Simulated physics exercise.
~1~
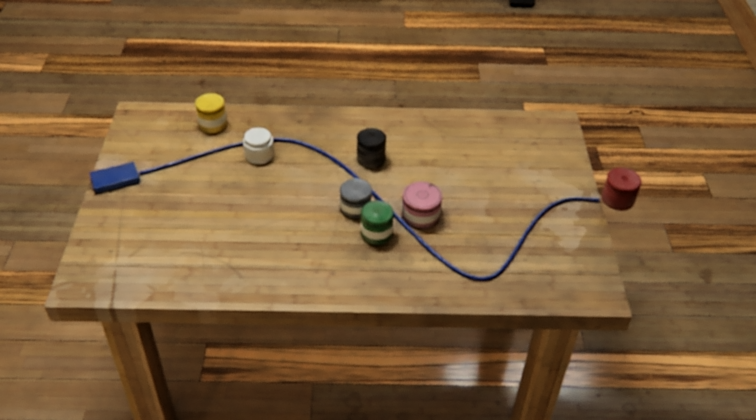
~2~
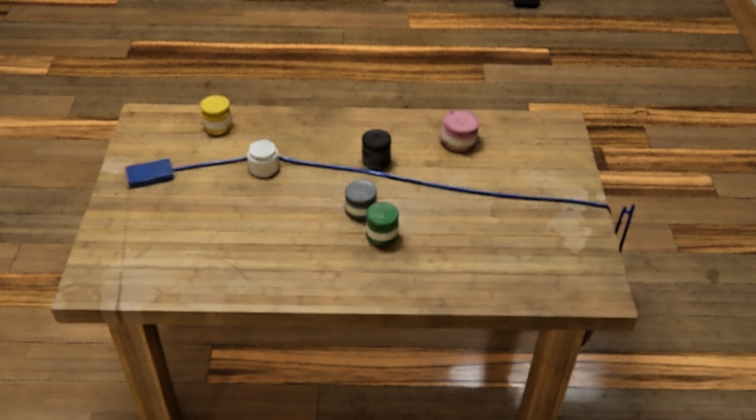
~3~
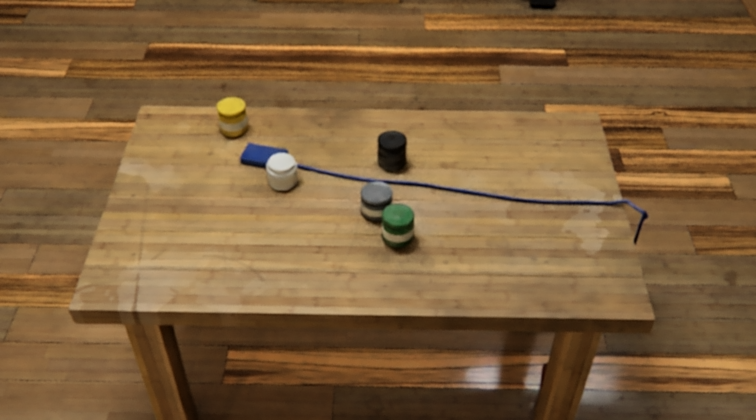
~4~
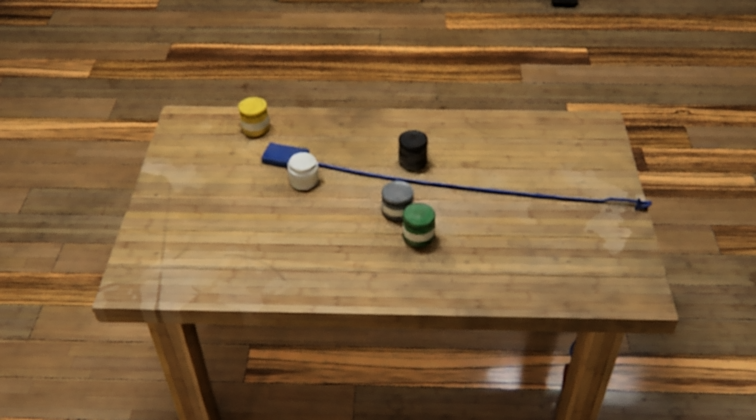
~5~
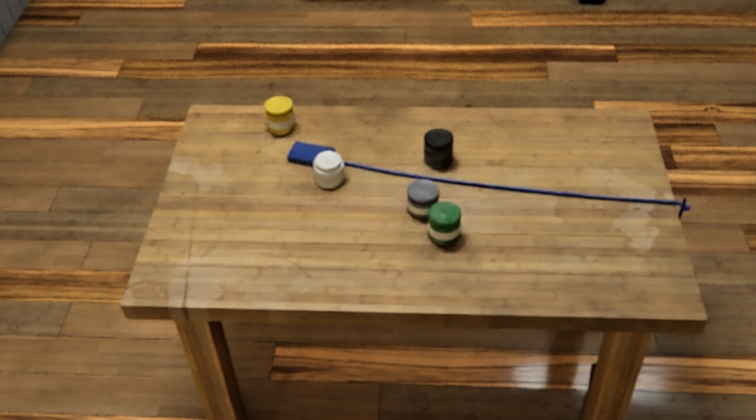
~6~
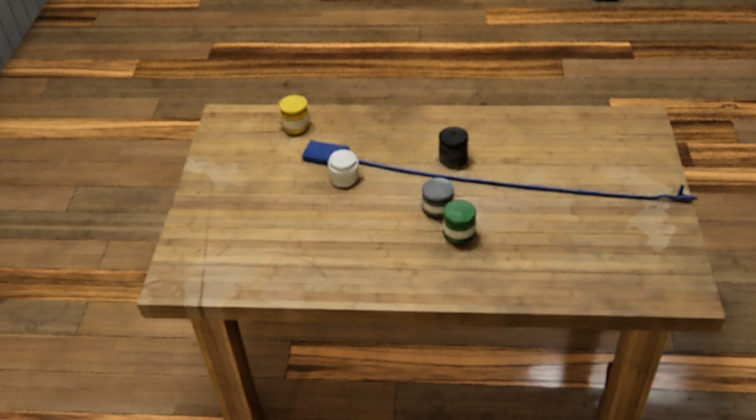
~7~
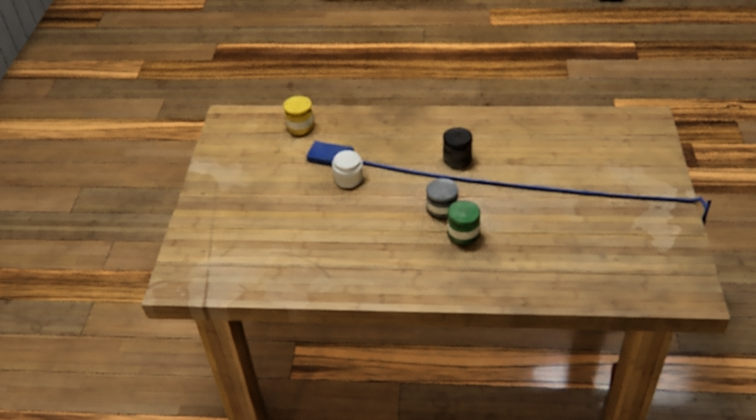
A wooden workbench on a plank floor is seen from above at an angle, the view drifting slightly left. A blue cable winds from a flat blue phone at the left to a red cylinder at the right edge, among yellow, white, black, grey, green and pink containers. The red piece drops over the right side, pulling the cable straight and sweeping the pink tin toward the back. The pink tin then disappears from the top, while the phone slides right and stops by the slightly shifted white jar. The phone and five containers remain on top, the cable stretched to the right edge.
